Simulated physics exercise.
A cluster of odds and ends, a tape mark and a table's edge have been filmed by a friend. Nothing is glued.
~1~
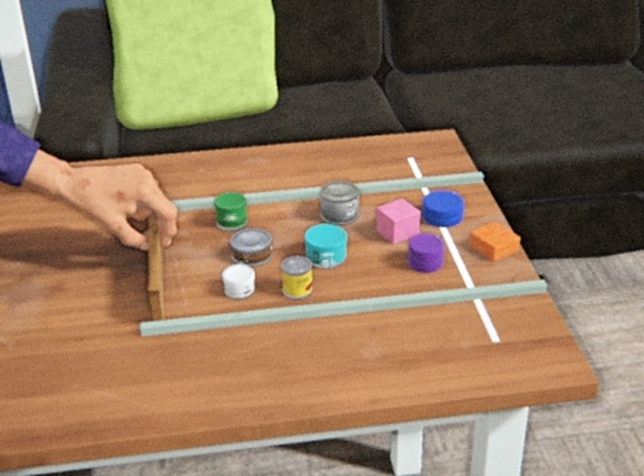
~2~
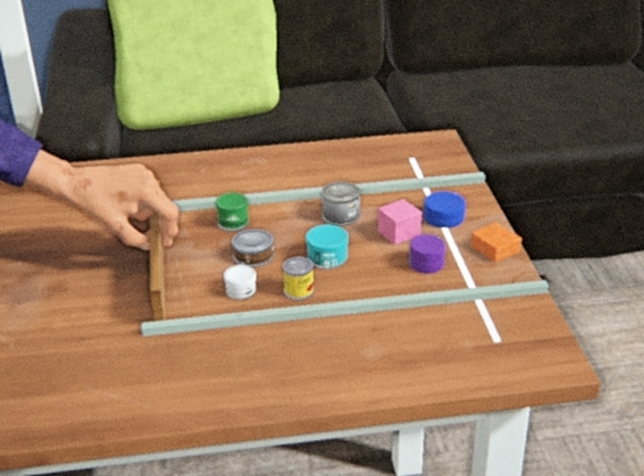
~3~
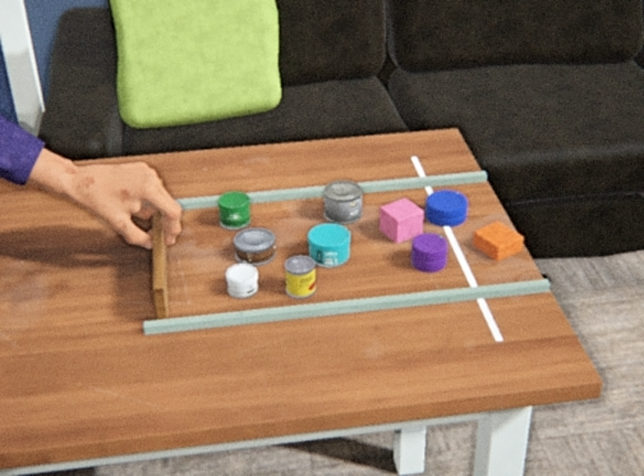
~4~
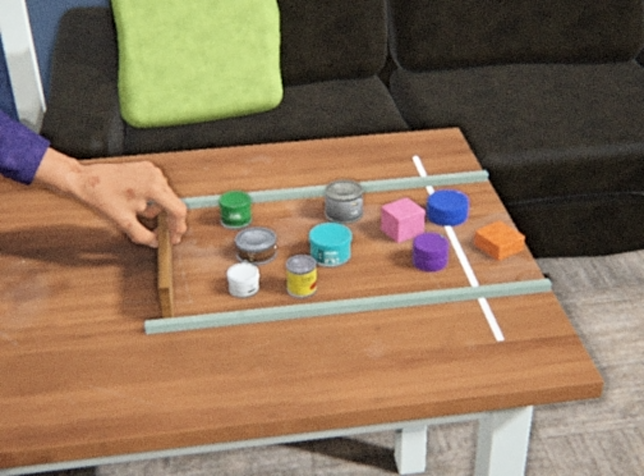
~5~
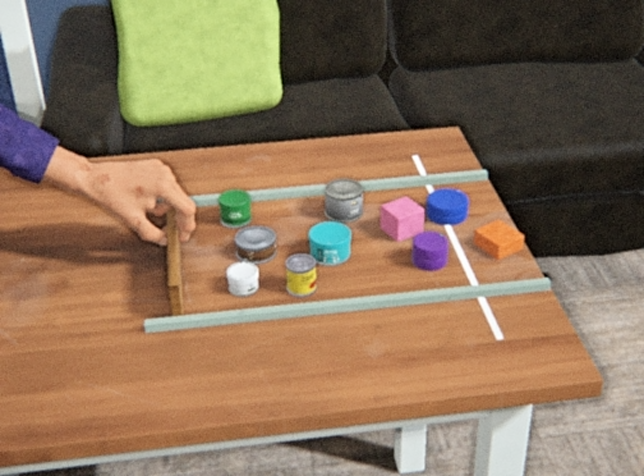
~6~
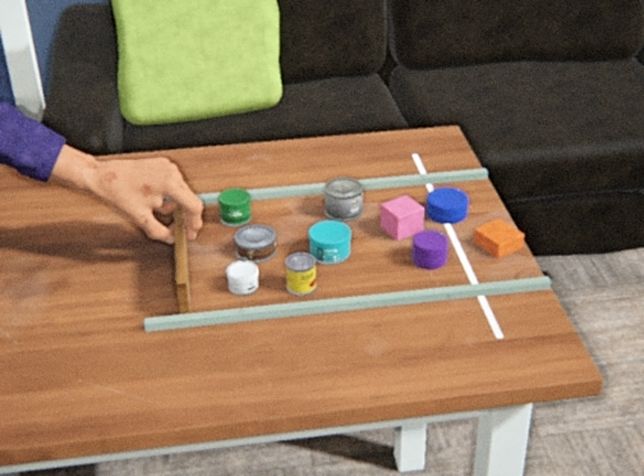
A hand held a small wooden board upright at the left of a table, then slid it a little to the right toward some little tins and colourful blocks, which stayed where they were.
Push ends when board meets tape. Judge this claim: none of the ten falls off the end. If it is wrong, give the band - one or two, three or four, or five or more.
A drop or two.
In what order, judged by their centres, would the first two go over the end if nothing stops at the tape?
Order: Blue lid first, orange block second.
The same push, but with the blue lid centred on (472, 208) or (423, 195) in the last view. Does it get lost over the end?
Taking them in order, it drops away and then it drops away.
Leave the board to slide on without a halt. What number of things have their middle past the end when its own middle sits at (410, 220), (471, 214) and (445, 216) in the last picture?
0; 4; 2.
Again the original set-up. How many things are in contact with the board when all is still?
That would be 4 of them.
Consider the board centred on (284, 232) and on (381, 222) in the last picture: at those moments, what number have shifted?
5 and 9.
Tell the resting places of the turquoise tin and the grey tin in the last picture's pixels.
The turquoise tin settles near (501, 236); as for the grey tin, near (483, 184).
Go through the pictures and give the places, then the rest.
The first picture shows orange block (495, 241); blue lid (443, 209); purple lid (426, 254); board (156, 248); tape (447, 237).
The second picture shows blue lid (444, 209); board (157, 248).
The third picture shows purple lid (429, 253); green pot (235, 211).
The fourth picture shows orange block (499, 241); grey tin (344, 202).
The fifth picture shows blue lid (447, 207); yellow tin (301, 275).
The sixth picture shows orange block (499, 238); blue lid (447, 206); purple lid (430, 250); board (181, 242); tape (451, 233).
Soon after, none off yet; orange block at rest near (499, 238); blue lid at rest near (447, 206); purple lid at rest near (430, 250).
Then, none off yet; orange block at rest near (499, 238); blue lid at rest near (447, 206); purple lid moving near (435, 251).
Further on, none off yet; orange block at rest near (501, 238); blue lid moved about its own width near (486, 202); purple lid moved well along near (492, 256).
At rest, the number that fall off is one or two; fallen, blue lid and orange block.
